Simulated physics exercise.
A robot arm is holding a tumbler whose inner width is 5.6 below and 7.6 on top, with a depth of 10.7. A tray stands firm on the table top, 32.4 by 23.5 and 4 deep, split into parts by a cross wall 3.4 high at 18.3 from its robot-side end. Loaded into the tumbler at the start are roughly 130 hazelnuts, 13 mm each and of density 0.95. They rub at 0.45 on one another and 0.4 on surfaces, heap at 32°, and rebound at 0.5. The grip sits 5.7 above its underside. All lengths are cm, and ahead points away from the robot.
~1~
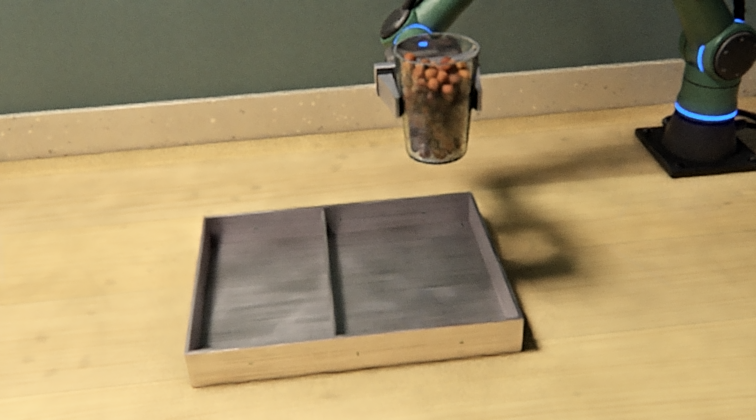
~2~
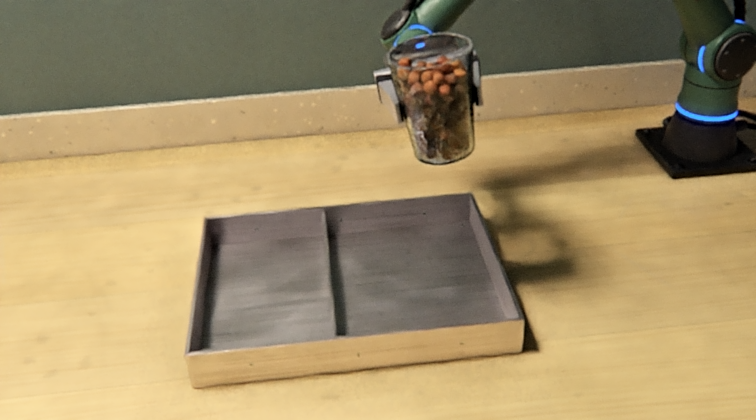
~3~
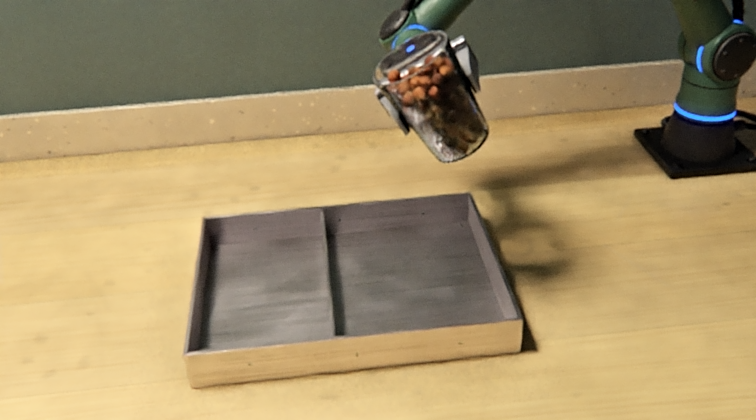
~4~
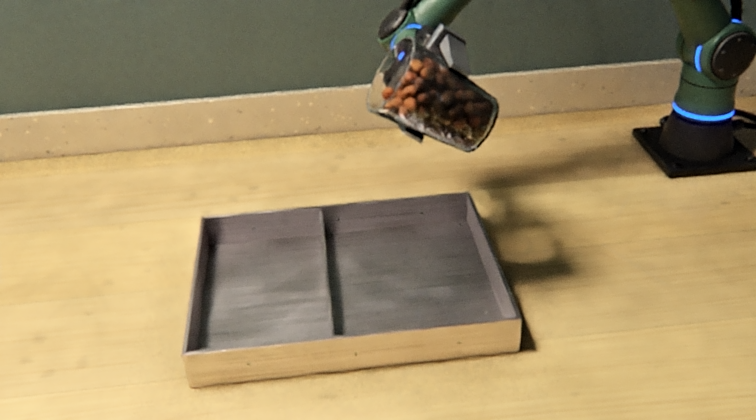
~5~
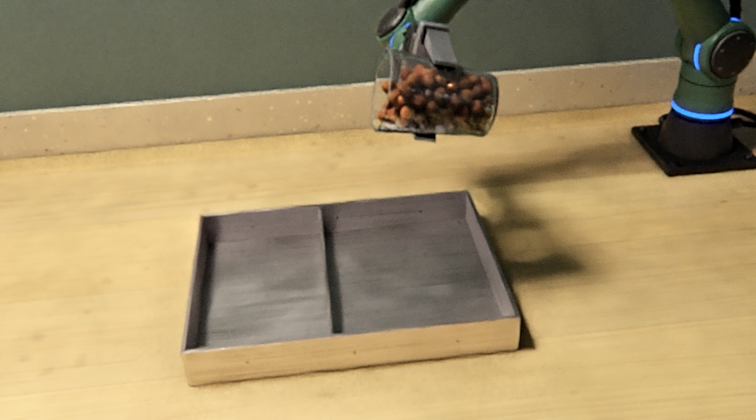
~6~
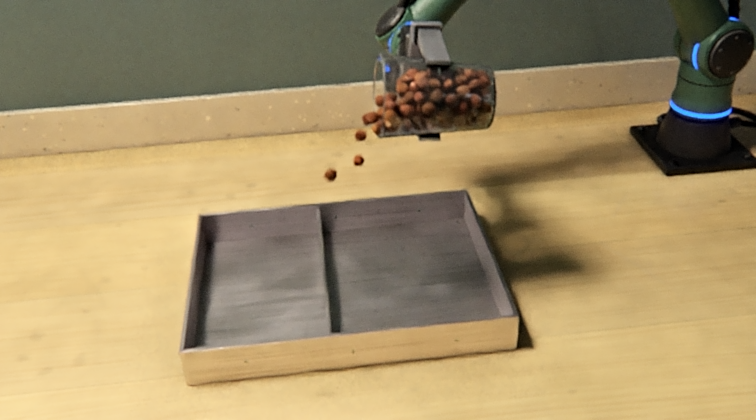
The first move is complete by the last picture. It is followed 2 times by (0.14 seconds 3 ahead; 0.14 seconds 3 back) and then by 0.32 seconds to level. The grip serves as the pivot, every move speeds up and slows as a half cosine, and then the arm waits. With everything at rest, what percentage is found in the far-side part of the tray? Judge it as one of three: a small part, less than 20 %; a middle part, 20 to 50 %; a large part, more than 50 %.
A middle part, 20 to 50 %.
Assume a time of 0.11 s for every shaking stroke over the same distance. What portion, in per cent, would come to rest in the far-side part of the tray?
That change gives some 40 percent.
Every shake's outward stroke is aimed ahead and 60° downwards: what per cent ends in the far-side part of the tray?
Some 5 in a hundred.
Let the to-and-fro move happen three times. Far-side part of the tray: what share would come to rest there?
About 30 per cent in that case.
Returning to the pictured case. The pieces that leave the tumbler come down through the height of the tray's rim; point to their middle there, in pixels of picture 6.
Estimated centre around (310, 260) in pixels.
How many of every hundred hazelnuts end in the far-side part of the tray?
Some 30 percent.
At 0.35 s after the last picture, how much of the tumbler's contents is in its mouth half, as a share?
Around 50 per cent of it.
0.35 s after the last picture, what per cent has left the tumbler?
Roughly 30 percent is out.
Then, 0.35 s after the last picture, tilted 84° forward, highest piece 24 above the table; 91 in the tumbler, 18 in the far-side part, 9 in the robot-side part, 16 in flight or on a rim.
Then, 0.70 s after the last picture, tilted 49° forward, highest piece 25 above the table; 60 in the tumbler, 36 in the far-side part, 35 in the robot-side part, 3 in flight or on a rim.
Then, 1.08 s after the last picture, level, highest piece 23 above the table; 60 in the tumbler, 38 in the far-side part, 36 in the robot-side part.
Then, 2.13 s after the last picture, level, highest piece 23 above the table; 60 in the tumbler, 38 in the far-side part, 36 in the robot-side part.
Final count, 60 in the tumbler, 38 in the far-side part, 36 in the robot-side part. That is 28 % in the far-side part of the tray.
